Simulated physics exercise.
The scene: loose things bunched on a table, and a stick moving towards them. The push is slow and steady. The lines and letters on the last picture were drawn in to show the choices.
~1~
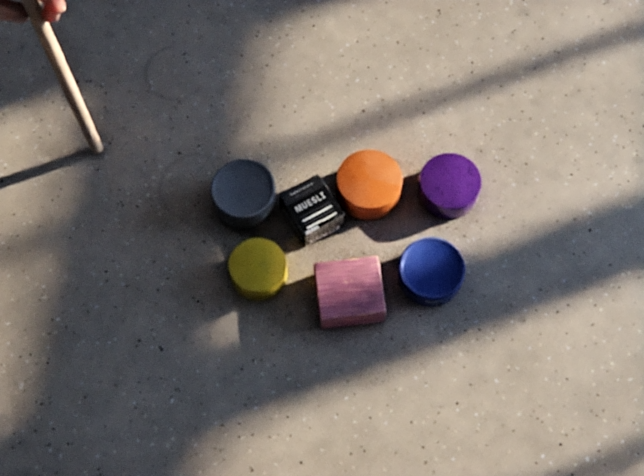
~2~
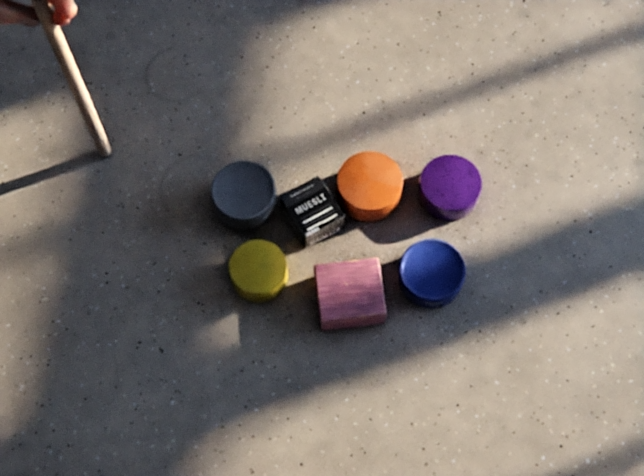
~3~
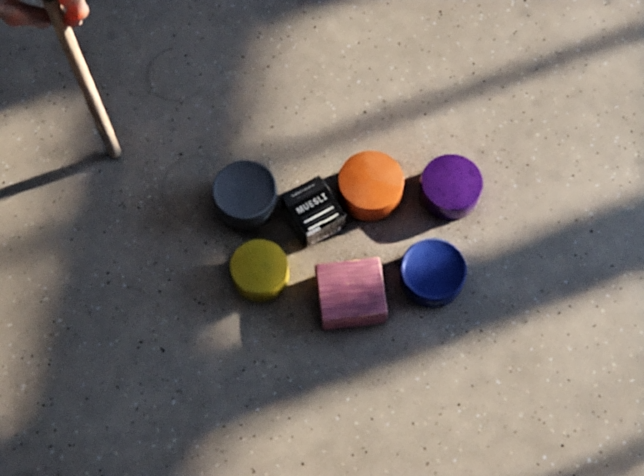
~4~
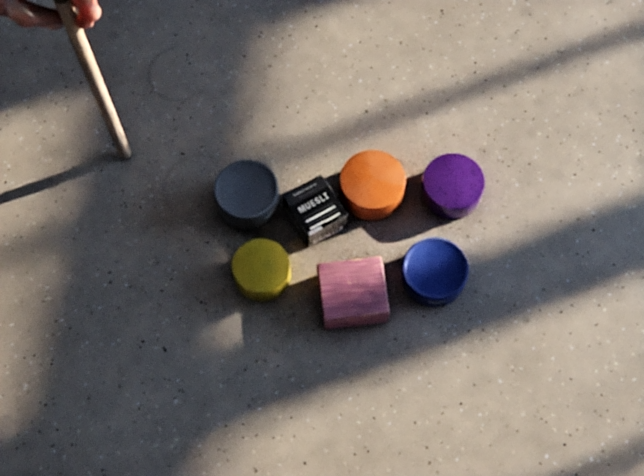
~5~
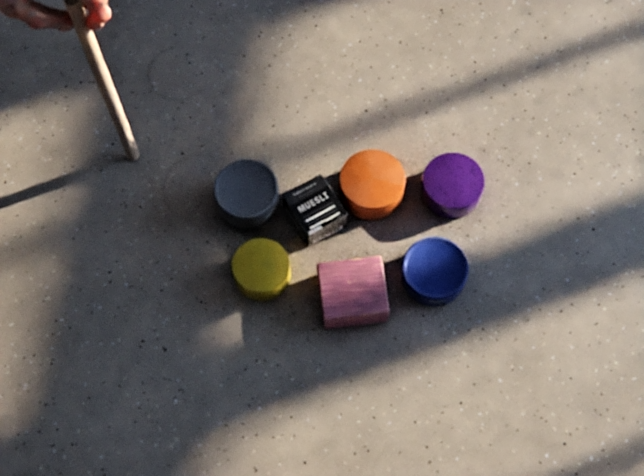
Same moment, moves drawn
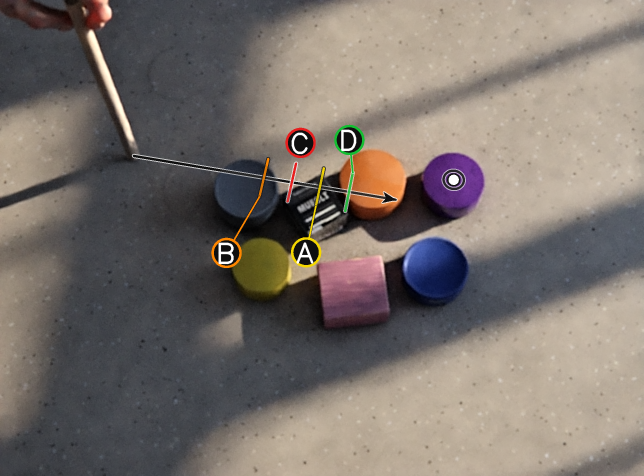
A hand at the upper left moves a stick slowly right near bunched, colourful objects.
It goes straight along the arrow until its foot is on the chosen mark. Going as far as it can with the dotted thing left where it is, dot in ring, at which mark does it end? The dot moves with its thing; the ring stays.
No farther than D.
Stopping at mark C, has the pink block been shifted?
No.
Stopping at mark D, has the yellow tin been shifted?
No.
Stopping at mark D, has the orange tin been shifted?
By then, yes.
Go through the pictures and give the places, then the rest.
Yellow tin (258, 270); black packet (312, 210); blue tub (431, 272), in the first frame.
Blue tub (432, 274); orange tin (370, 187), in the second frame.
Purple pot (451, 187); pink block (351, 294), in the third frame.
Grey tub (247, 197); yellow tin (262, 270), in the fourth frame.
Black packet (315, 210); blue tub (435, 272); orange tin (372, 185), in the fifth frame.
On the marked copy, A at (320, 187); B at (264, 177); C at (292, 182); D at (349, 192); the arrow from (134, 156) to (395, 200); the white dot at (454, 180).
With D. Early on, foot of the stick (211, 169).
Further on, foot of the stick (288, 183); grey tub (251, 204).
At the end, foot of the stick (349, 193); orange tin (389, 186); black packet (323, 218); the dot is still in its ring.
As for the rest, A keeps the dot in but is short; B keeps the dot in but is short; C keeps the dot in but is short.
